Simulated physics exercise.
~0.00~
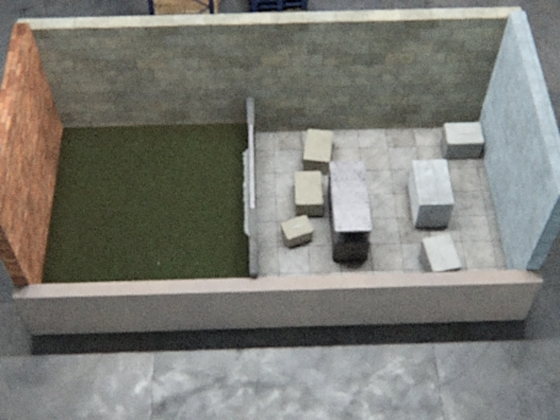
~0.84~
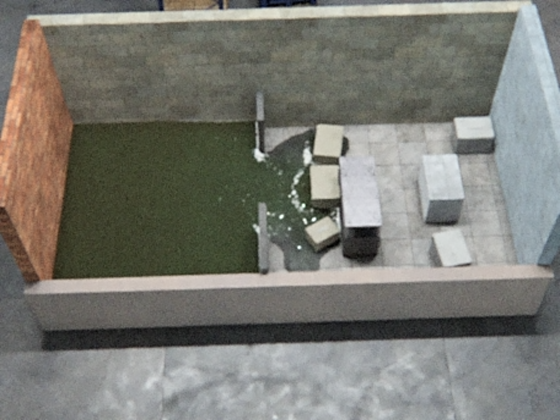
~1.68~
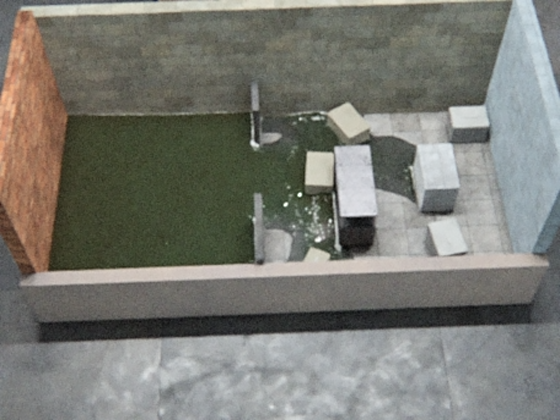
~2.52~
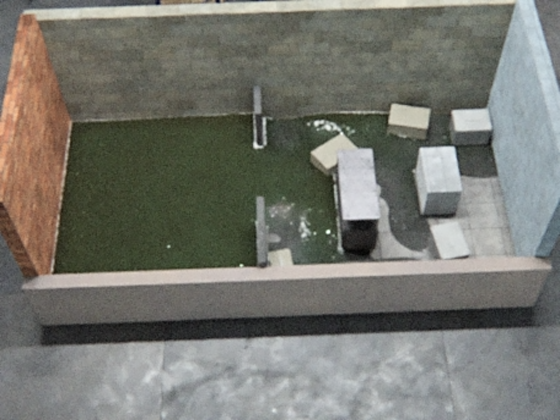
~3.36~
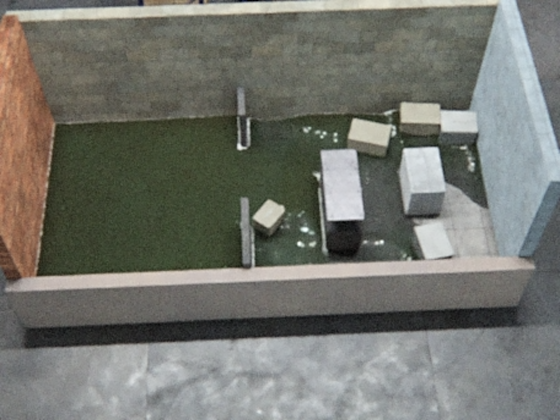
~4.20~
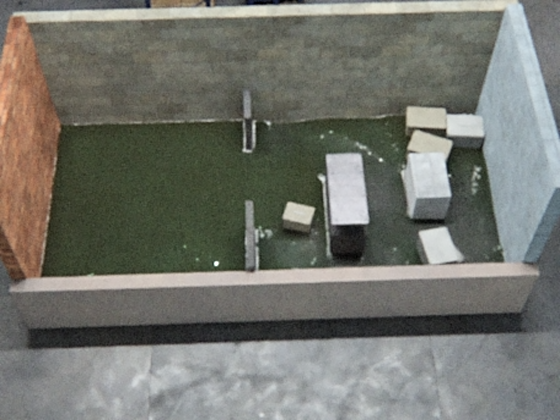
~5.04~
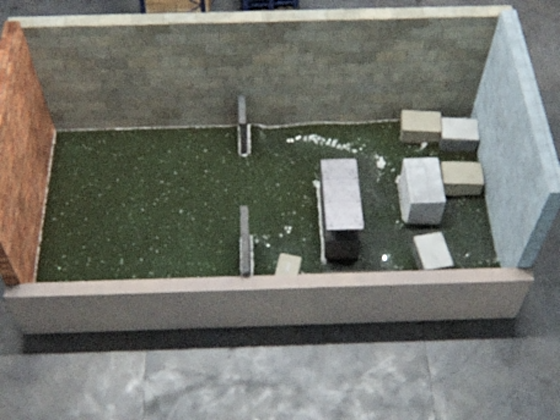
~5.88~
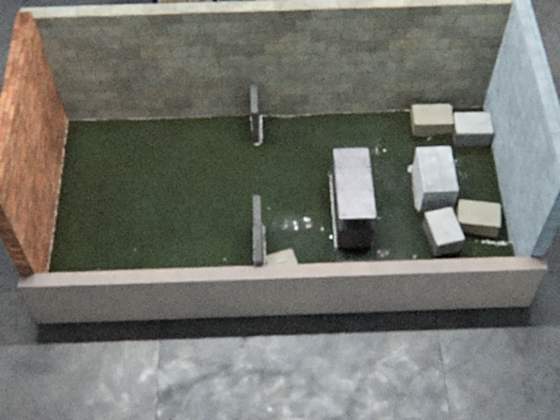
To begin with, dark green water stands left of a grey partition, while pale boxes and a table-like block rest on dry paving to the right. The partition opens in the middle and water pours through with white flecks, pushing against the three beige boxes. The rearmost swings away and drifts right along the back wall, and the middle one follows. The smallest slips toward the front wall, drifts back out, then returns there. Water covers all the paving. Finally, one beige box sits near the back right corner, another has moved down the right side, and the smallest is half hidden in front.
